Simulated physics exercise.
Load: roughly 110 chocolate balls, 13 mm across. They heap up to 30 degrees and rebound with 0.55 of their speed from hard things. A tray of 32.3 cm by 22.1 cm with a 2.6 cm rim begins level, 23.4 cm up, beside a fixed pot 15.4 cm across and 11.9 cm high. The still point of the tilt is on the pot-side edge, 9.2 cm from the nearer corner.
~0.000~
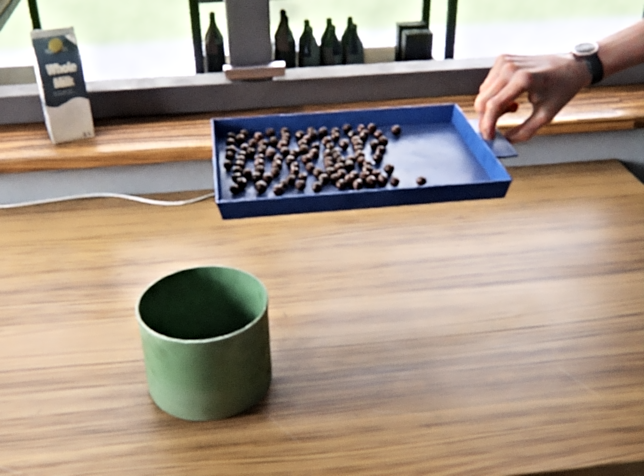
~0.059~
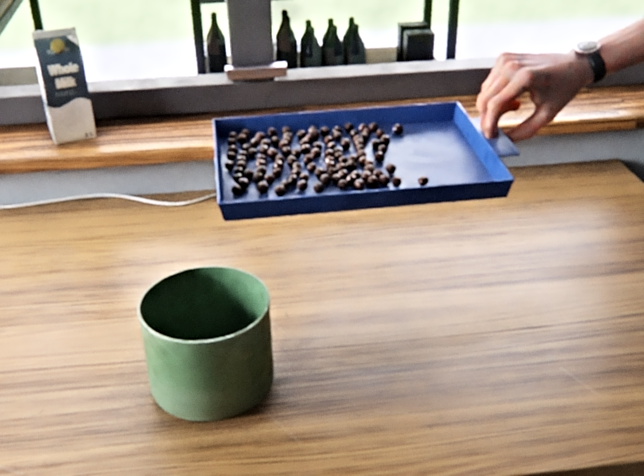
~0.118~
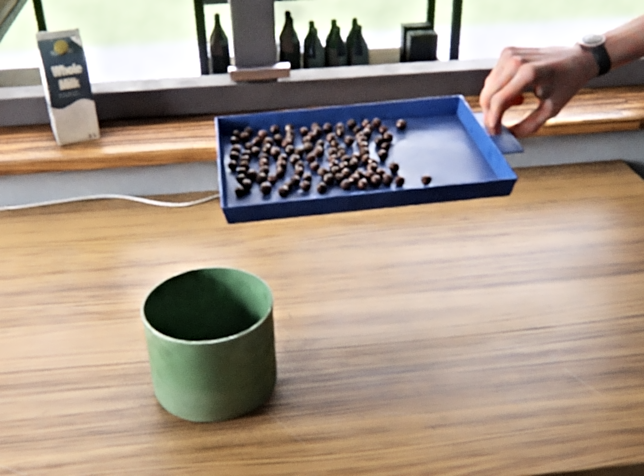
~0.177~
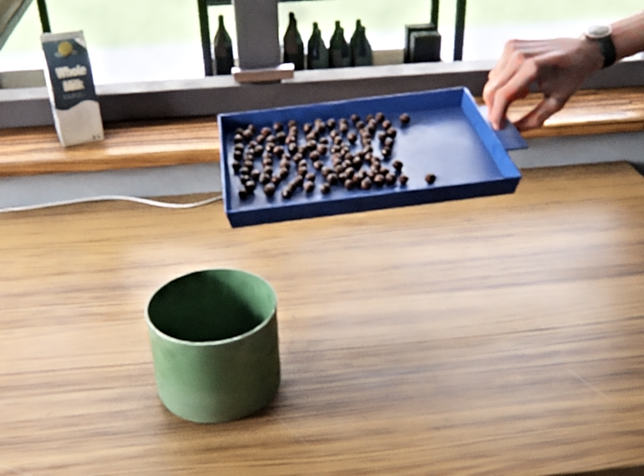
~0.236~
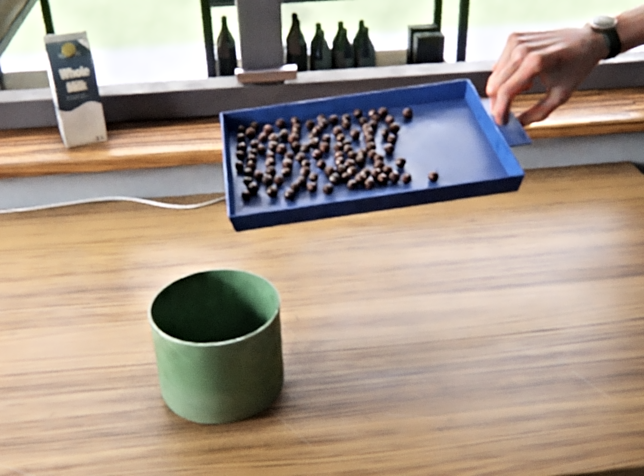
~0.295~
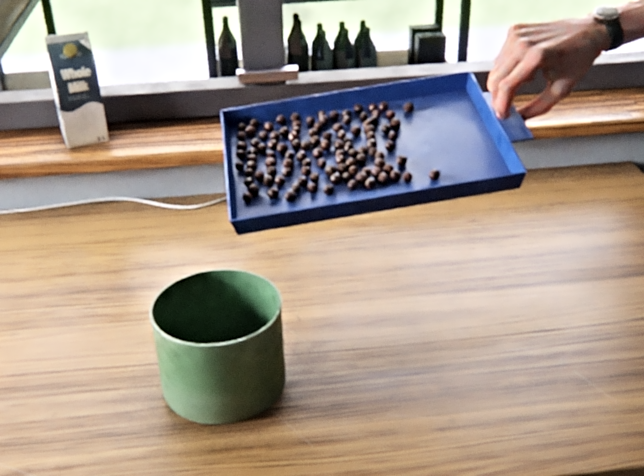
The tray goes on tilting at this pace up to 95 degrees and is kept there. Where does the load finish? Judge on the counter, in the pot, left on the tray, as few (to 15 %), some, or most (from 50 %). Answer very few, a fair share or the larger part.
Counter: A fair share, pot: The larger part, tray: Very few.
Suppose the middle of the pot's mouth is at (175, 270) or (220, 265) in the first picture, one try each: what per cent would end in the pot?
Some 5 and 45 per cent.
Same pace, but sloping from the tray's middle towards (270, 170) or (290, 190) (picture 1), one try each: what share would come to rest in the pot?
About 25 and 95 per cent.
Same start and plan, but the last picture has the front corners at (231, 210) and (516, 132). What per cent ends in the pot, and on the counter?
Pot 70, counter 30.
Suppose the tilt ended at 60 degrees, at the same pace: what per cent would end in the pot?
Then about 0 per cent.
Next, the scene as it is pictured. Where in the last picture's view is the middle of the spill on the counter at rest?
Near (340, 418).
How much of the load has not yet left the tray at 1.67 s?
About 100 per cent.
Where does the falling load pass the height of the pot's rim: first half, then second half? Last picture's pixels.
At about (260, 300), then at (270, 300).
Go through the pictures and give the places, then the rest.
In the first picture, tray tilt 0 degrees, front corners at (221, 200) and (506, 178); middle of the pieces at (307, 160); pot at (203, 301).
In the second picture, tray tilt 1 degrees, front corners at (223, 201) and (508, 177); middle of the pieces at (308, 160).
In the third picture, tray tilt 3 degrees, front corners at (226, 204) and (512, 176); middle of the pieces at (311, 158).
In the fourth picture, tray tilt 6 degrees, front corners at (230, 209) and (516, 174), lowest corner left front; middle of the pieces at (315, 157).
In the fifth picture, tray tilt 8 degrees, front corners at (233, 213) and (519, 172), lowest corner left front; middle of the pieces at (317, 155).
In the sixth picture, tray tilt 11 degrees, front corners at (234, 217) and (520, 170), lowest corner left front; middle of the pieces at (318, 154); pot at (216, 304). The tray's pace is about 45 degrees a second.
Then, at 1.12 s, tilt 50 degrees; the tray holds 100 %, the pot 0 %.
After 1.67 s, tilt 76 degrees; the tray holds 100 %, the pot 0 %.
After 2.27 s, tilt 95 degrees; the tray holds 15 %, the pot 60 %.
By 3.3 s all is still; counter 25 %, pot 75 %, tray 0 %.
